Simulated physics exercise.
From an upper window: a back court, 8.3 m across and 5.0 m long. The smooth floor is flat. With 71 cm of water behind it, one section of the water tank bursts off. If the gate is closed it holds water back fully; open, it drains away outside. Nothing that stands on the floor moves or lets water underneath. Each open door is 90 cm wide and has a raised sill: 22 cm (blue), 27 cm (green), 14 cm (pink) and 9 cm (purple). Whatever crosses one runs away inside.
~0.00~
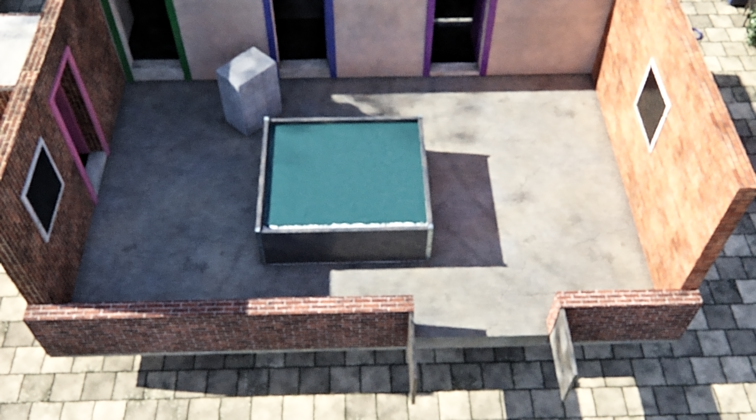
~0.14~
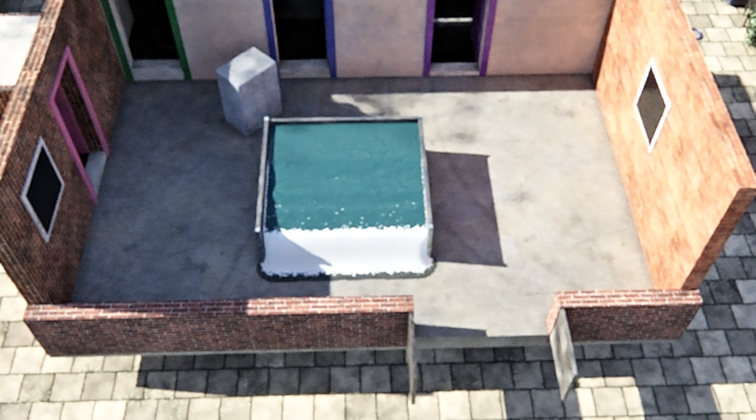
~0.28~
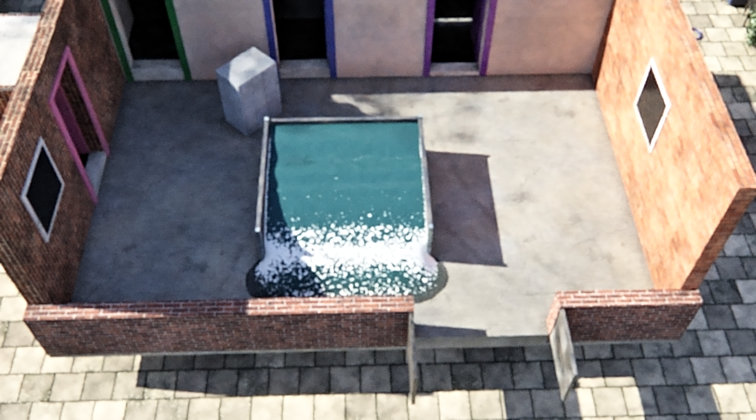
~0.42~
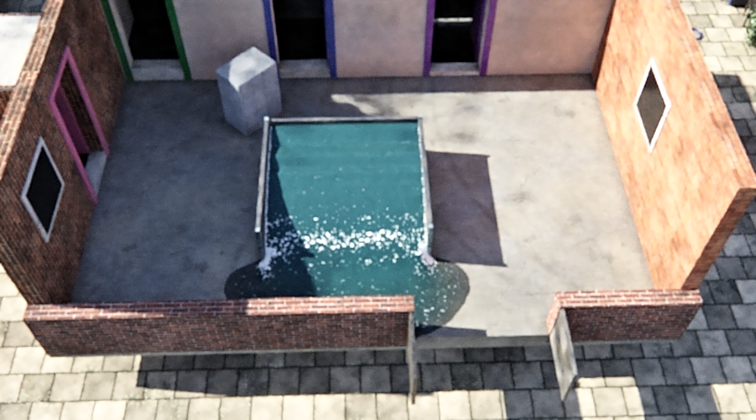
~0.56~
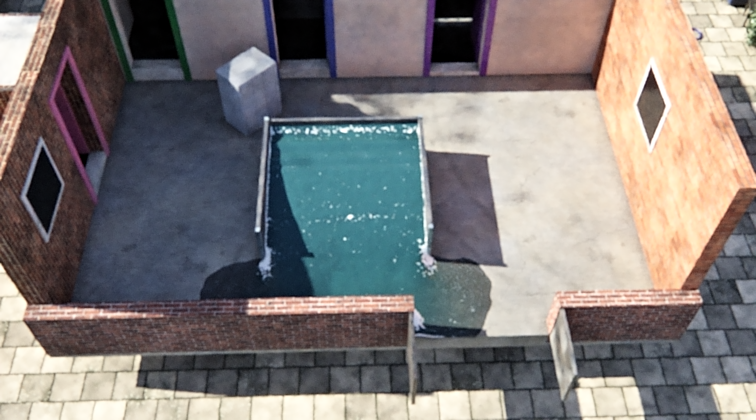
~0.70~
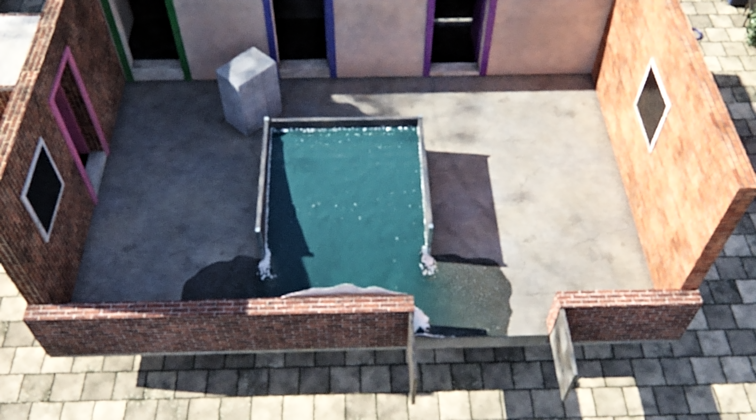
We see a square tank of blue-green water in a brick-walled courtyard; its near side gives way, and water pours out in a white, foamy rush, then spreads across the grey floor to the low front wall.
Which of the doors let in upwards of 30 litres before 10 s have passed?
Door by door: At the blue door it keeps below the limit; at the green door it does not reach the limit; at the pink door it does not reach the limit; at the purple door it does not reach the limit.
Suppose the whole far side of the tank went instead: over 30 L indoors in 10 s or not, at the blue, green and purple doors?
Then: Blue over, green below, purple above.
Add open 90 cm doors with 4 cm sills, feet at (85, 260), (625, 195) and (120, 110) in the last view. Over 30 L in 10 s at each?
In that order: Over, below, over.
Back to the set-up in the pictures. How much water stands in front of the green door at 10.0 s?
Some 11.0 cm.
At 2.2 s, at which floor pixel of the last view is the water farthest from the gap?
Around (659, 316).
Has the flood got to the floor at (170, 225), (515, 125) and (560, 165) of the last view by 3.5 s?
In turn: Wet, not reached, not reached.
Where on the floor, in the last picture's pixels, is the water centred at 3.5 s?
Around (310, 241).
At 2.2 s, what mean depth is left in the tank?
About 25 cm.
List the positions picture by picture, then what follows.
The water tank at (344, 174) is whole and still, 71 cm deep, in the first picture.
Water pours out at (345, 251) and has run 1.3 m, to (432, 261); typically 9 cm deep outside, 71 cm at the water tank's back, in the second picture.
Water pours out at (346, 252) and has run 1.4 m, to (442, 278); typically 13 cm deep outside, 71 cm at the water tank's back, in the third picture.
The front is at (460, 292), 1.7 m from the gap at (346, 253); 3.2 m2 of floor is under water; 71 cm left at the back of the water tank, in the fourth picture.
The front is at a hidden place, 2.1 m from the gap at (346, 253); 3.9 m2 of floor is under water; 63 cm left at the back of the water tank, in the fifth picture.
Water pours out at (346, 253) and has run 2.5 m, to a hidden place; typically 17 cm deep outside, 60 cm at the water tank's back, in the sixth picture.
After 1.4 s water covers 15 % of the floor and is deepest (54 cm) near (339, 324); blue door not reached, green door not reached, pink door not reached, purple door not reached.
After 2.2 s water covers 30 % of the floor and is deepest (41 cm) near (78, 330); blue door not reached, green door not reached, pink door not reached, purple door not reached.
After 3.5 s water covers 50 % of the floor and is deepest (28 cm) near (65, 331); blue door not reached, green door 20 cm at the sill, 0 L in, pink door 13 cm at the sill, 0 L in, purple door not reached.
After 6.0 s water covers 85 % of the floor and is deepest (18 cm) near (352, 324); blue door 8 cm at the sill, 0 L in, green door 15 cm at the sill, 0 L in, pink door 7 cm at the sill, 0 L in, purple door 6 cm at the sill, 0 L in.
After 10.0 s water covers 95 % of the floor and is deepest (12 cm) near (612, 154); blue door 4 cm at the sill, 0 L in, green door 11 cm at the sill, 0 L in, pink door 10 cm at the sill, 0 L in, purple door 7 cm at the sill, 1 L in.
